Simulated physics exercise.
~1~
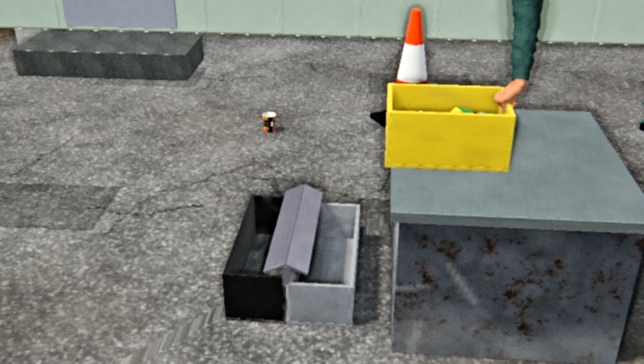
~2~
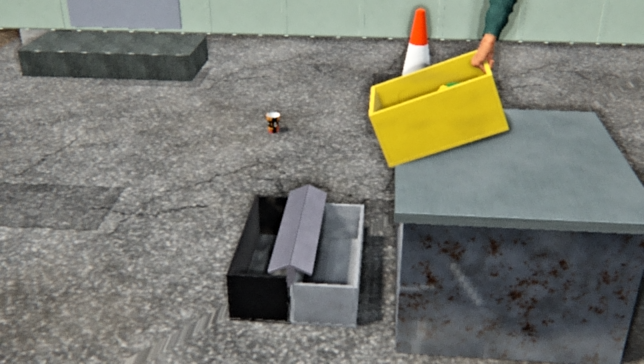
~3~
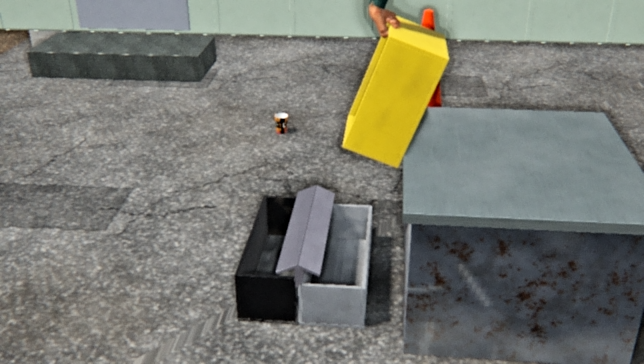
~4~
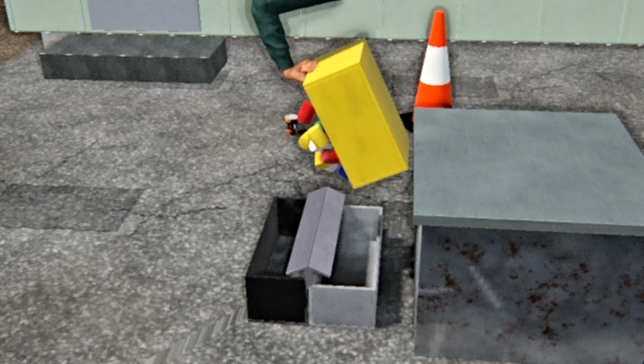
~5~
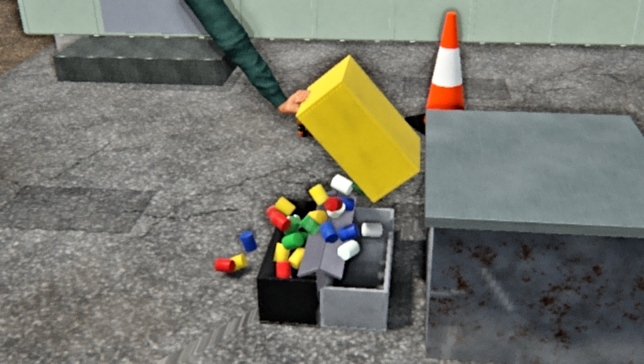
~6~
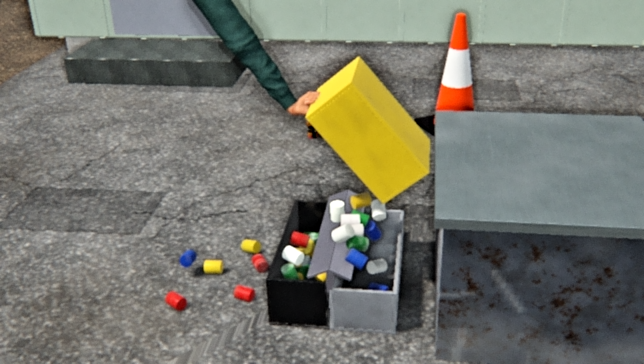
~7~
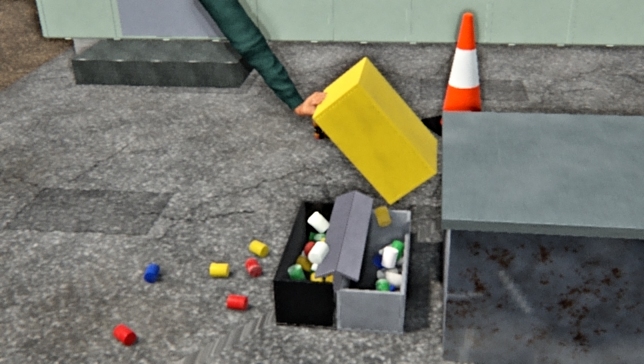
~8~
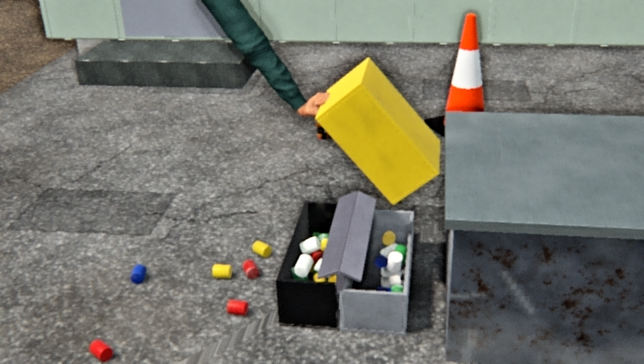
A yellow crate tips and spills colourful jars into two bins and onto the ground.
